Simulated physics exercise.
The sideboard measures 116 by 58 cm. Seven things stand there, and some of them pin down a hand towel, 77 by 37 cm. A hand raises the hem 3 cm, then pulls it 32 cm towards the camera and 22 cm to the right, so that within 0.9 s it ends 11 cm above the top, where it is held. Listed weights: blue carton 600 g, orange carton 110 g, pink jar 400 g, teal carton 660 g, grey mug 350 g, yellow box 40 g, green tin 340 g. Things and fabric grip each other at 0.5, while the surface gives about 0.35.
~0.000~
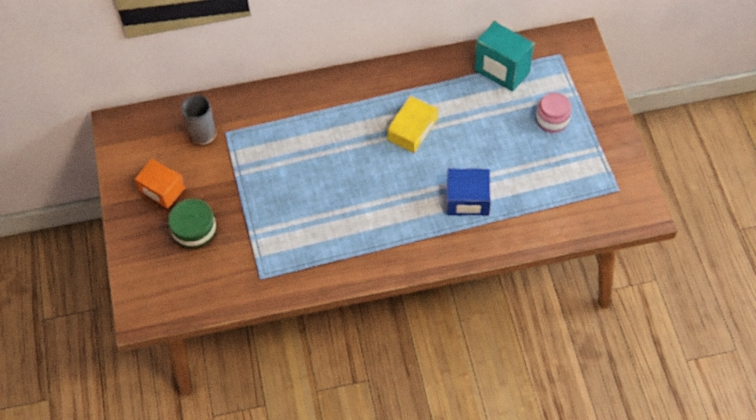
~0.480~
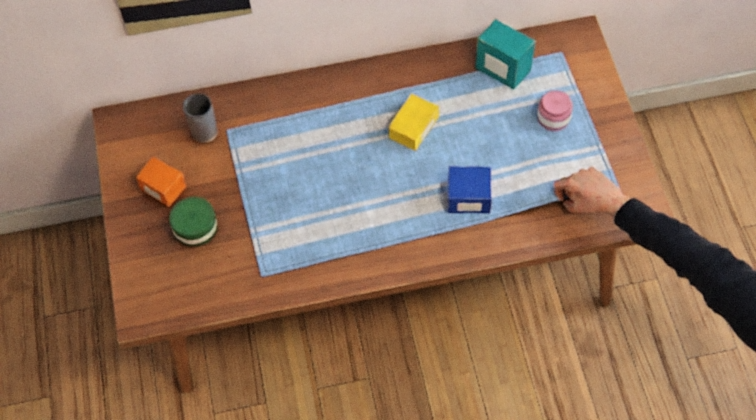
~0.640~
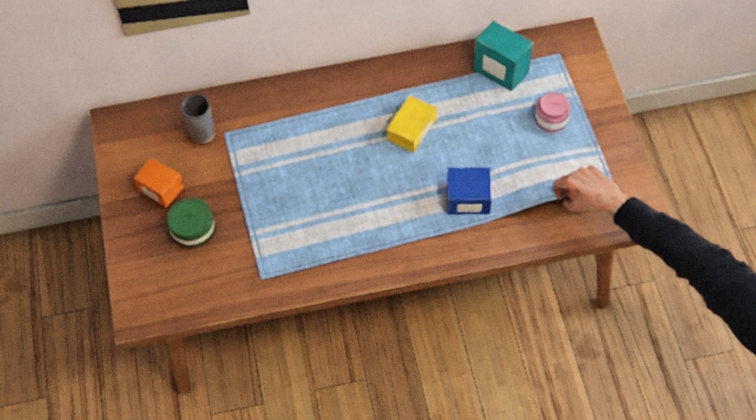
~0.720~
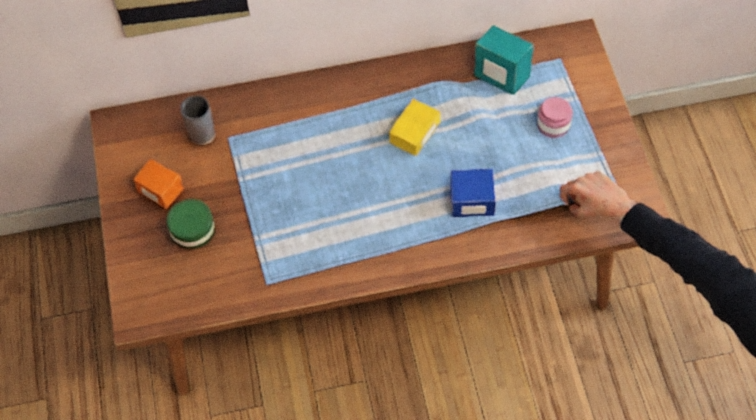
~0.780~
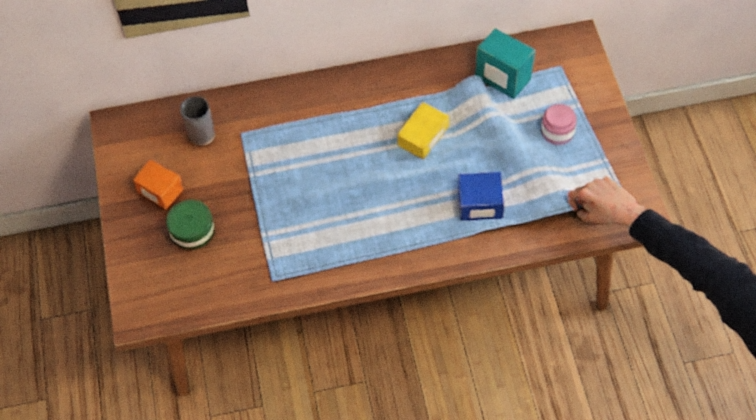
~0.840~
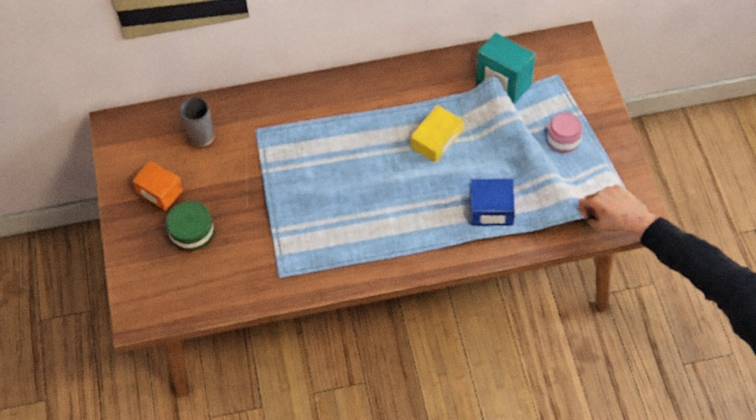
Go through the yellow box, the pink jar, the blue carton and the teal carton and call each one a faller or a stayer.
Yellow box: Faller. Pink jar: Faller. Blue carton: Faller. Teal carton: Stayer.
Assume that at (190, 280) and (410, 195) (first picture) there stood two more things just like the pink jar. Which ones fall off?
First keeps its place, second leaves the top.
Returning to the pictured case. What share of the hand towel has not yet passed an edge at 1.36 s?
Around 25 percent.
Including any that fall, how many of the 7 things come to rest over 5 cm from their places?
After counting, the figure is 3.
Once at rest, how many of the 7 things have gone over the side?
The count is 3.
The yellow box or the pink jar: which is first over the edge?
That's the pink one.
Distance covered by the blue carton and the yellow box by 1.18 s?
For the blue carton, 30 centimetres, and for the yellow box, 30 centimetres.
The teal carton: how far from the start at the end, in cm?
Roughly teal carton 2 cm.
At 1.0 s, 95 % of the hand towel is still over the top; yellow box 19 cm off its start, blue carton 17 cm off its start, pink jar 15 cm off its start.
At 1.2 s, 80 % of the hand towel is still over the top; yellow box 31 cm off its start, blue carton 29 cm off its start, pink jar 26 cm off its start.
At 1.4 s, 25 % of the hand towel is still over the top; yellow box 44 cm off its start at (593, 219), blue carton over the edge, pink jar 39 cm off its start at (687, 230).
At 1.5 s, 0 % of the hand towel is still over the top; yellow box 59 cm off its start, blue carton over the edge, pink jar over the edge.
At 3.1 s, 0 % of the hand towel is still over the top; blue carton over the edge, yellow box over the edge, pink jar over the edge, teal carton 3 cm off its start at (507, 55).
